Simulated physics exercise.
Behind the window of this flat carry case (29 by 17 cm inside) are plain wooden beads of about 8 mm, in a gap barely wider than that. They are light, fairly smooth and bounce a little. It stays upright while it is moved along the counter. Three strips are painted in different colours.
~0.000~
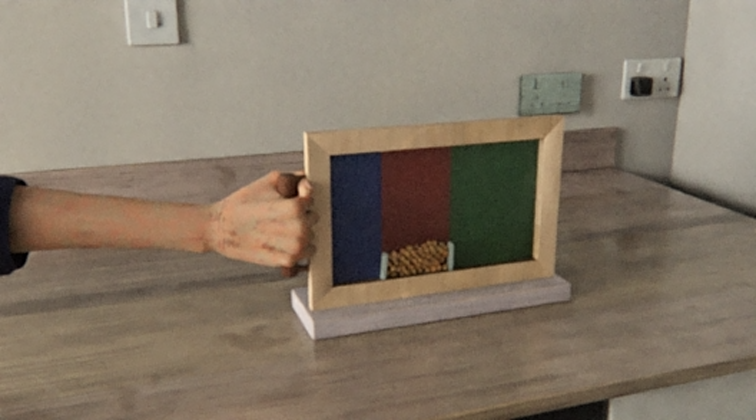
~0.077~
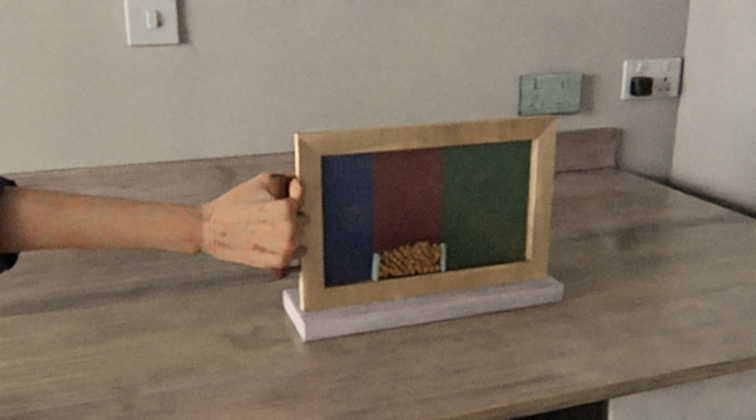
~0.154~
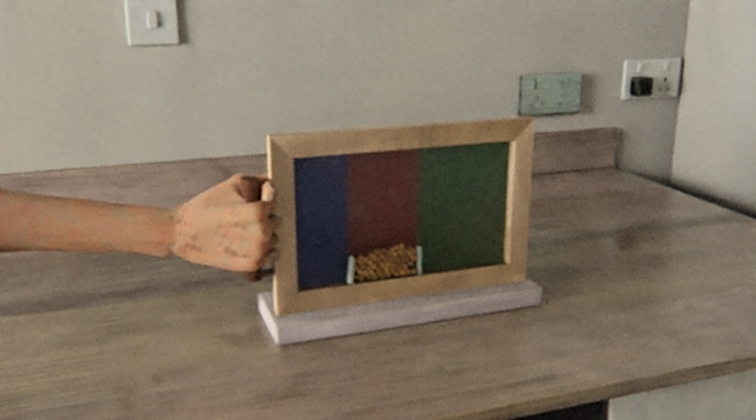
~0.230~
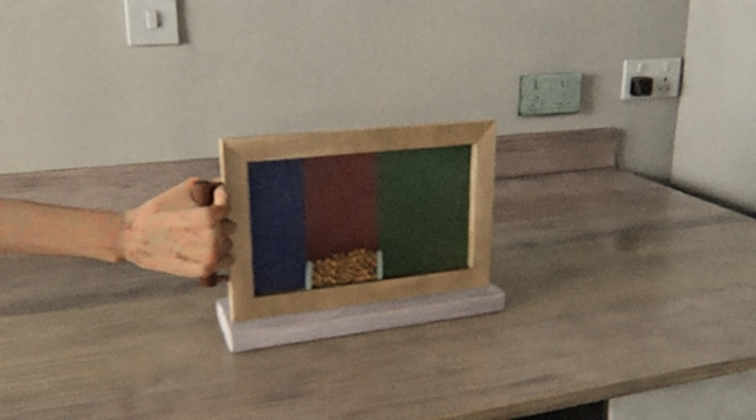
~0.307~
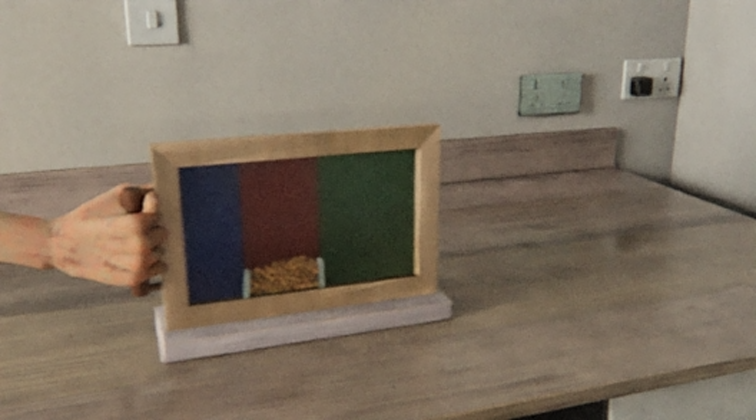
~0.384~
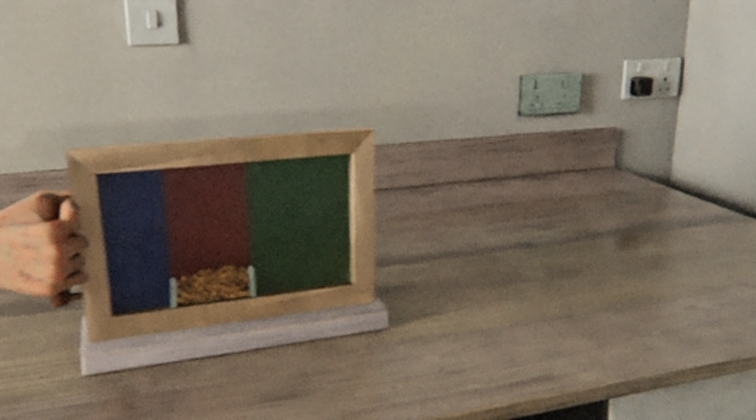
A wood-framed case with a window stands upright on a pale base on a wood-grain worktop, seen from a fixed view slightly above, with sockets and a switch on the grey wall behind. Inside are blue, red and green strips from left to right, with small tan beads heaped between two short pale walls at the bottom of the red. A hand gripping the left side draws the case steadily leftward, the beads travelling with it.
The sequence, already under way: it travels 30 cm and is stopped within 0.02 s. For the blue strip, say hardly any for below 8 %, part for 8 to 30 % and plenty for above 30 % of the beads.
Blue strip part.
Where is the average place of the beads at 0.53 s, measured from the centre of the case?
Some 4 cm left and 6 cm below.
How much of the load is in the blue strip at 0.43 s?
Some 0 per cent.
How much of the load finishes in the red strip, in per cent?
Some 85 per cent.
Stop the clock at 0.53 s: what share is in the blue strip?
Some 10 per cent.
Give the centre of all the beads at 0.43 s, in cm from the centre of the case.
Some 3 cm left and 6 cm below.
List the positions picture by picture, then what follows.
In the first picture, at its start; about 50 beads; load centre (418, 259); top bead (429, 243); red (417, 163), blue (355, 169), green (496, 157).
In the second picture, 1 cm to the left; load centre (410, 260); top bead (421, 244).
In the third picture, 4 cm to the left; load centre (386, 263); top bead (397, 247); wall ends (419, 248), (352, 259).
In the fourth picture, 10 cm to the left; load centre (345, 268); top bead (356, 252).
In the fifth picture, 17 cm to the left; load centre (285, 276); top bead (296, 259).
In the sixth picture, 26 cm to the left; load centre (214, 285); top bead (225, 268); red (205, 182), blue (131, 188), green (299, 173).
By 0.43 s, it is 30 cm to the left; the beads' middle is 3 cm left of and 6 cm below the centre; red 100 %.
By 0.53 s, it is 30 cm to the left; the beads' middle is 4 cm left of and 6 cm below the centre; red 90 %, blue 10 %.
By 0.68 s, it is 30 cm to the left; the beads' middle is 4 cm left of and 7 cm below the centre; red 85 %, blue 15 %.
All still by 1.2 s, it is 30 cm to the left; red 85 %, blue 15 %, green 0 %.
